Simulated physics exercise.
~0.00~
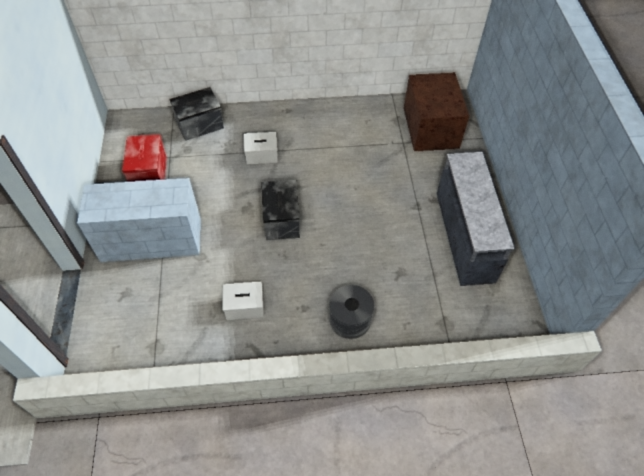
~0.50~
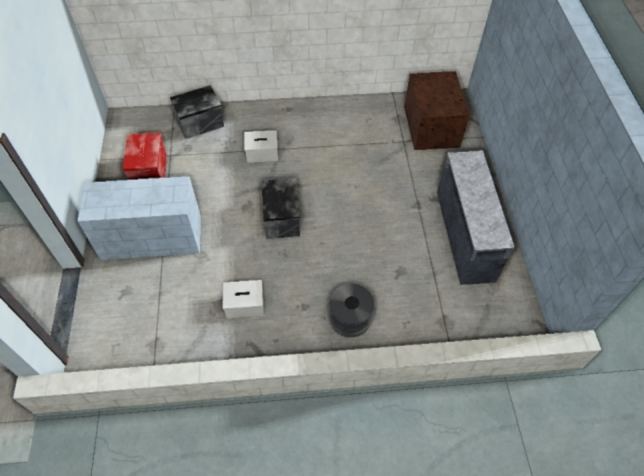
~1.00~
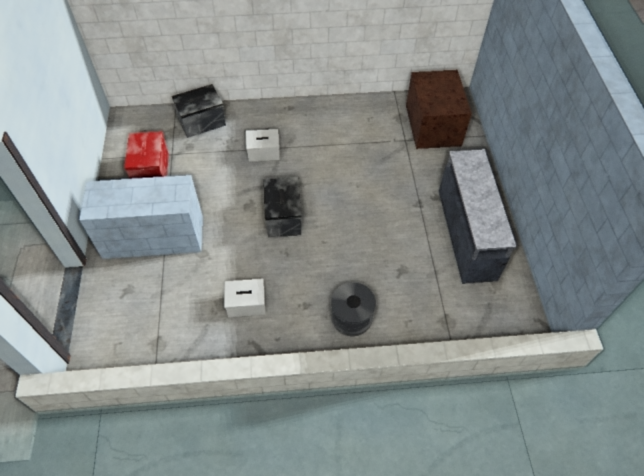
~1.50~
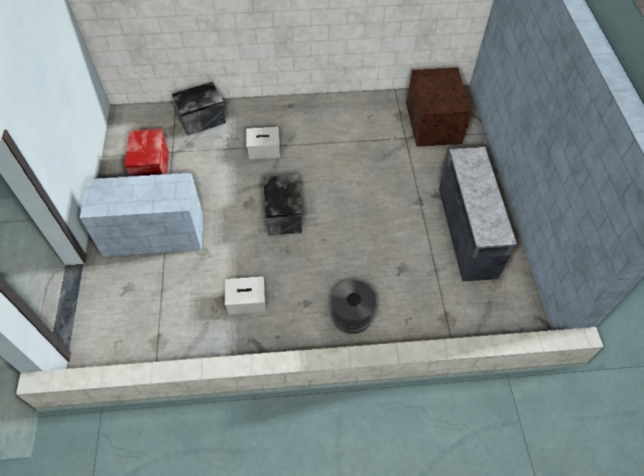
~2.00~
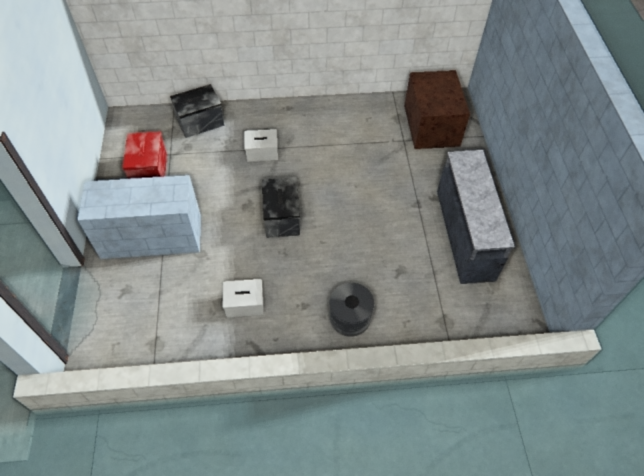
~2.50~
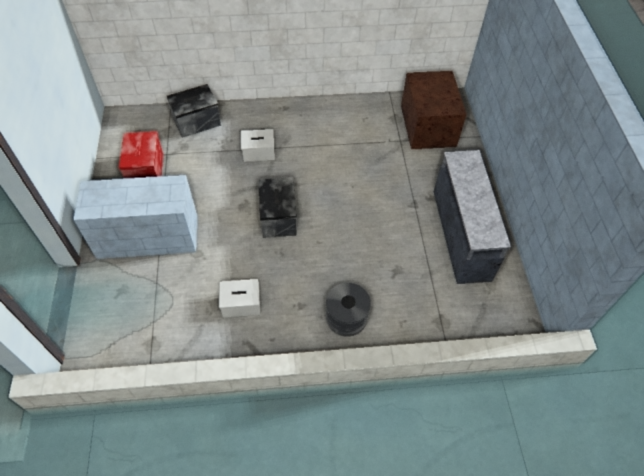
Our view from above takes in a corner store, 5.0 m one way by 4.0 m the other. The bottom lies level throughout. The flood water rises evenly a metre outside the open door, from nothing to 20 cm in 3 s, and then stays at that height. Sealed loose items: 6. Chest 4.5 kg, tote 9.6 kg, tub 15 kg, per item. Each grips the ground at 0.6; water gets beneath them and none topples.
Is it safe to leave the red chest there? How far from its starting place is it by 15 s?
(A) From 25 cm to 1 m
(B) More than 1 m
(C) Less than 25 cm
A, from 25 cm to 1 m.
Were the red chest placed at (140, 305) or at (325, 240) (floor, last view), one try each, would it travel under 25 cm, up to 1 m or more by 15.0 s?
First try: It covers a big distance; second try: It covers a big distance.
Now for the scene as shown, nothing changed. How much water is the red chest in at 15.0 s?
Depth: About 9 cm.
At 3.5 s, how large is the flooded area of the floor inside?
About 3.0 m2 is covered.
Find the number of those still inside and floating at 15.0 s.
Tally: 4 of them.
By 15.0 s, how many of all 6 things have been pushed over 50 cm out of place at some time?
It adds up to 5.
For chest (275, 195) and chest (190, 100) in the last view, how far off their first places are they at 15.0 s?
First 80 cm, then 140 cm.
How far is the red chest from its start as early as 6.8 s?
It is about 0 cm out of place by then.
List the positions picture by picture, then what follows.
The first picture shows the red chest at (142, 152) rests on the ground; 0.0 m2 under water; 0 of 6 have shifted.
The second picture shows the red chest at (142, 150), on the bottom; water covers 0.0 m2; 0 of 6 have shifted.
The third picture shows the red chest at (144, 149) rests on the ground; water covers 0.0 m2; 0 of 6 have shifted.
The fourth picture shows the red chest at (144, 147), on the bottom; water covers 0.0 m2; 0 of 6 have shifted.
The fifth picture shows the red chest at (142, 149) rests on the ground; water covers 0.2 m2; 0 of 6 have shifted.
The sixth picture shows the red chest at (138, 149), on the bottom; water covers 0.8 m2; 0 of 6 have shifted.
After 3.5 s the red chest is near (138, 149), 0.0 m from its start, aground; 0 afloat.
After 6.8 s the red chest is near (138, 149), 0.0 m from its start, aground; 0 afloat.
After 11.0 s the red chest is near (138, 149), 0.0 m from its start, aground; 3 afloat.
After 15.0 s the red chest is near (164, 169), 0.5 m from its start, afloat; 4 afloat.
